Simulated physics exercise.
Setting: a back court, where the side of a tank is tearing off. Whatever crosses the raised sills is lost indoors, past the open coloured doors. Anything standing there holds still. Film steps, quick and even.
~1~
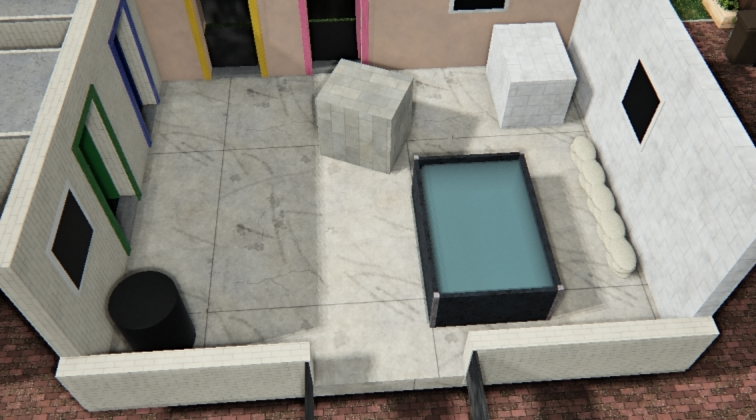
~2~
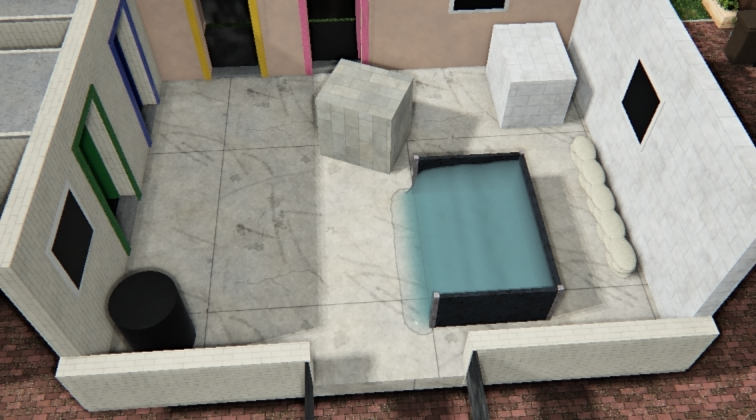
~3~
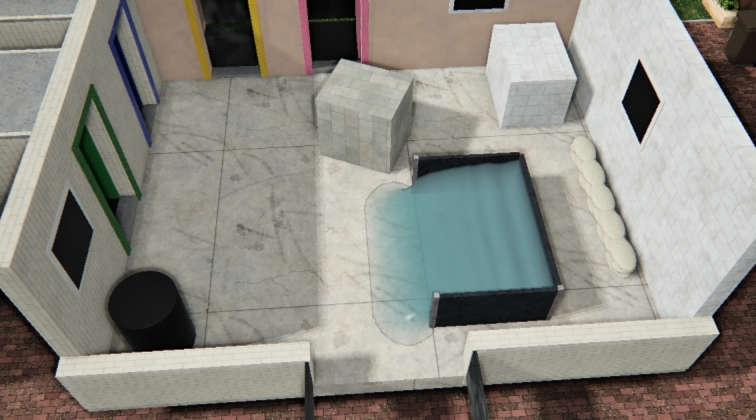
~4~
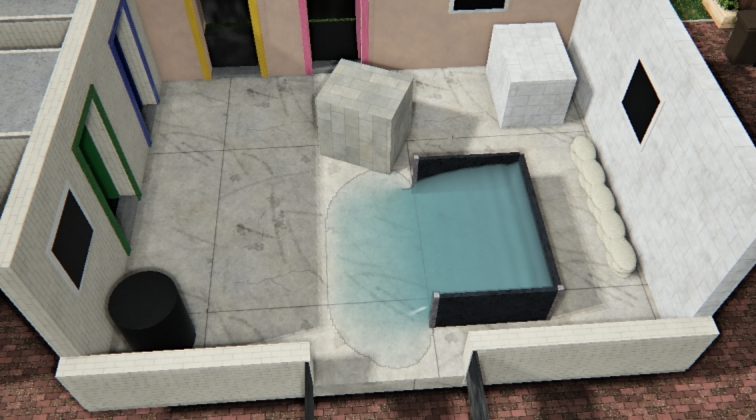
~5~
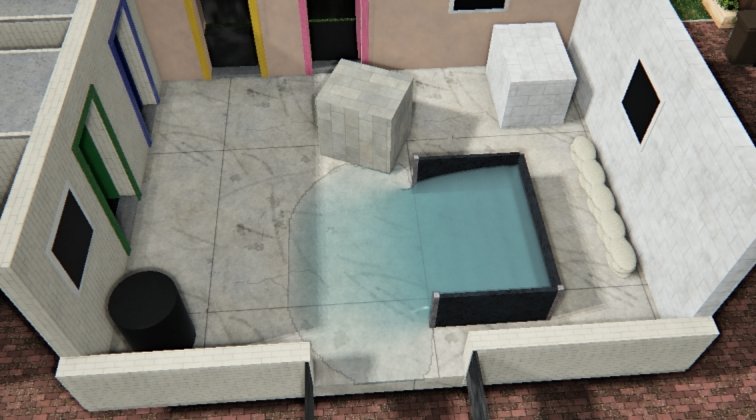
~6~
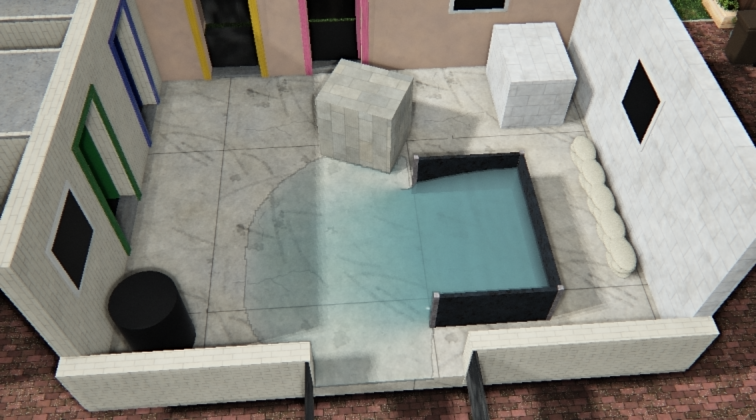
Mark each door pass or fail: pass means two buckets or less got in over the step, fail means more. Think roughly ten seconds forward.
Blue door - fail, pink door - pass, green door - fail, yellow door - fail.
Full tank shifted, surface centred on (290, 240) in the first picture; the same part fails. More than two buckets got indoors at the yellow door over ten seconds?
My take is that the yellow door crosses the line.
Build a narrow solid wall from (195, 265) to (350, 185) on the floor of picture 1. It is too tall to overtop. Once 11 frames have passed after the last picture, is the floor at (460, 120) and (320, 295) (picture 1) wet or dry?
Result, in order: Bone-dry / swamped.
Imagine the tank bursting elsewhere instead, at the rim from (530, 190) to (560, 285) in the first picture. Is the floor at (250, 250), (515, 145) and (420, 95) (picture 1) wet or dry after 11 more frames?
Point by point: Untouched, swamped and untouched.
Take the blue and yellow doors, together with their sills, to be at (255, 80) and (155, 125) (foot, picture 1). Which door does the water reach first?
That's the door marked green.
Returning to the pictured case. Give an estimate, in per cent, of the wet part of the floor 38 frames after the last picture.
I'd estimate some 70 per cent.
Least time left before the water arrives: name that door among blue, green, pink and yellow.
The one in green is the one.
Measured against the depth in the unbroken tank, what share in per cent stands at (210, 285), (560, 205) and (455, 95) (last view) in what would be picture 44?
In the order asked, some 10, 0 and 2 in a hundred.
A moment on, water covers 45 % of the floor; the blue door not reached, the pink door not reached, the green door wet at the sill, nothing in, the yellow door not reached.
Next, water covers 50 % of the floor; the blue door wet at the sill, nothing in, the pink door not reached, the green door over two buckets in, the yellow door not reached.
Then, water covers 50 % of the floor; the blue door over two buckets in, the pink door not reached, the green door far over two buckets in, the yellow door wet at the sill, nothing in.
Later, water covers 70 % of the floor; the blue door far over two buckets in, the pink door wet at the sill, nothing in, the green door far over two buckets in, the yellow door over two buckets in.
In the end, water covers 85 % of the floor; the blue door far over two buckets in, the pink door under two buckets in, the green door far over two buckets in, the yellow door far over two buckets in.
